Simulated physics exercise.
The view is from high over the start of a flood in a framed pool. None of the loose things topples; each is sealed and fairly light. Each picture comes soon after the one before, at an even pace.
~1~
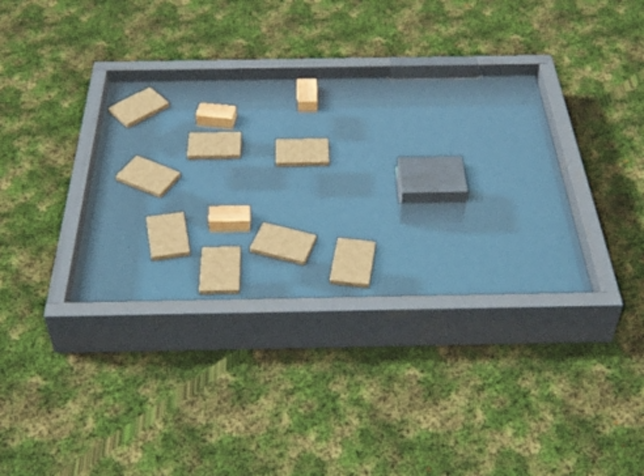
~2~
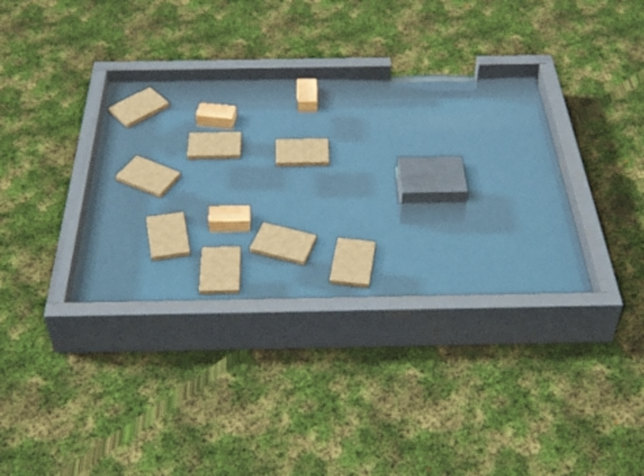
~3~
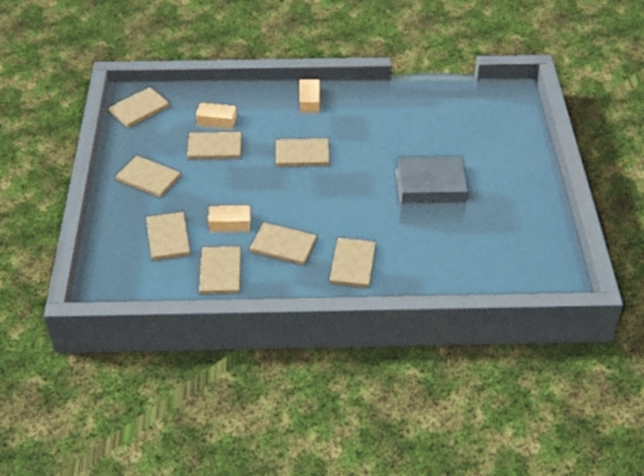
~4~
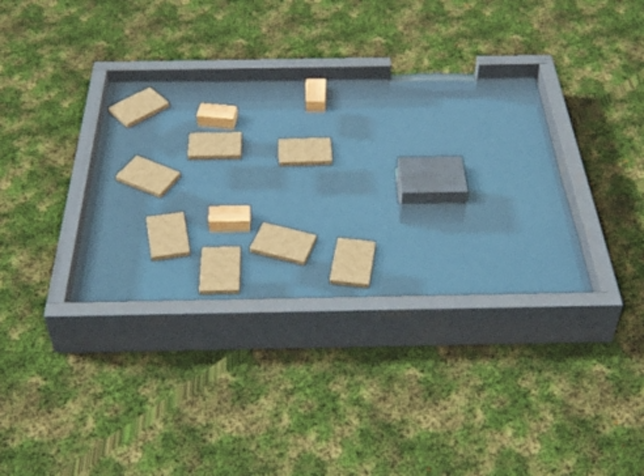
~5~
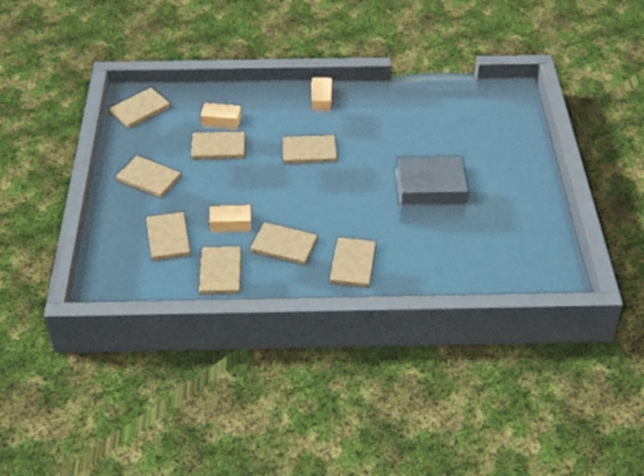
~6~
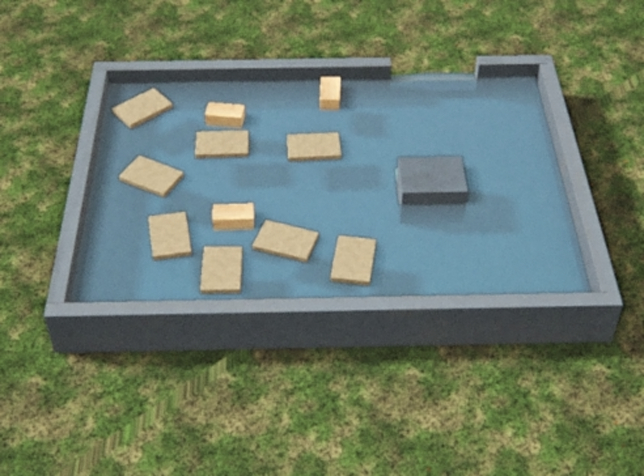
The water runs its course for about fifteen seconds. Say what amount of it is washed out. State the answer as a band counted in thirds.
Answer: Not even a third.
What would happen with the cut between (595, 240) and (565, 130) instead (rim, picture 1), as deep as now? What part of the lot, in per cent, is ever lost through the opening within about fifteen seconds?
Share reached: 10 %.
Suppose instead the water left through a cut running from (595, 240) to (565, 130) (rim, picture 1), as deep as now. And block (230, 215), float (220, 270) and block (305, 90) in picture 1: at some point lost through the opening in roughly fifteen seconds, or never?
Object one: Remains; object two: Remains; object three: Remains.
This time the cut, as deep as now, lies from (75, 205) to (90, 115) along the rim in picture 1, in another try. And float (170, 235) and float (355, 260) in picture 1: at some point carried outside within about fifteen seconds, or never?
First lost, then retained.
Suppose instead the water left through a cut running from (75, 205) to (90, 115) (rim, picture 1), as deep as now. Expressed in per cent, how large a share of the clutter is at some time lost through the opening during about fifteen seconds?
Some 80 in a hundred.
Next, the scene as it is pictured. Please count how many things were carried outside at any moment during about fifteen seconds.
2.
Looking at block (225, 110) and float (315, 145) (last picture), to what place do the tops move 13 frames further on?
Roughly (259, 105) and (371, 118).
A moment on, 0 of 11 are out; 11 afloat.
Next, 1 of 11 are out; 10 afloat.
Later, 2 of 11 are out; 9 afloat.
In the end, 2 of 11 are out; 9 afloat.
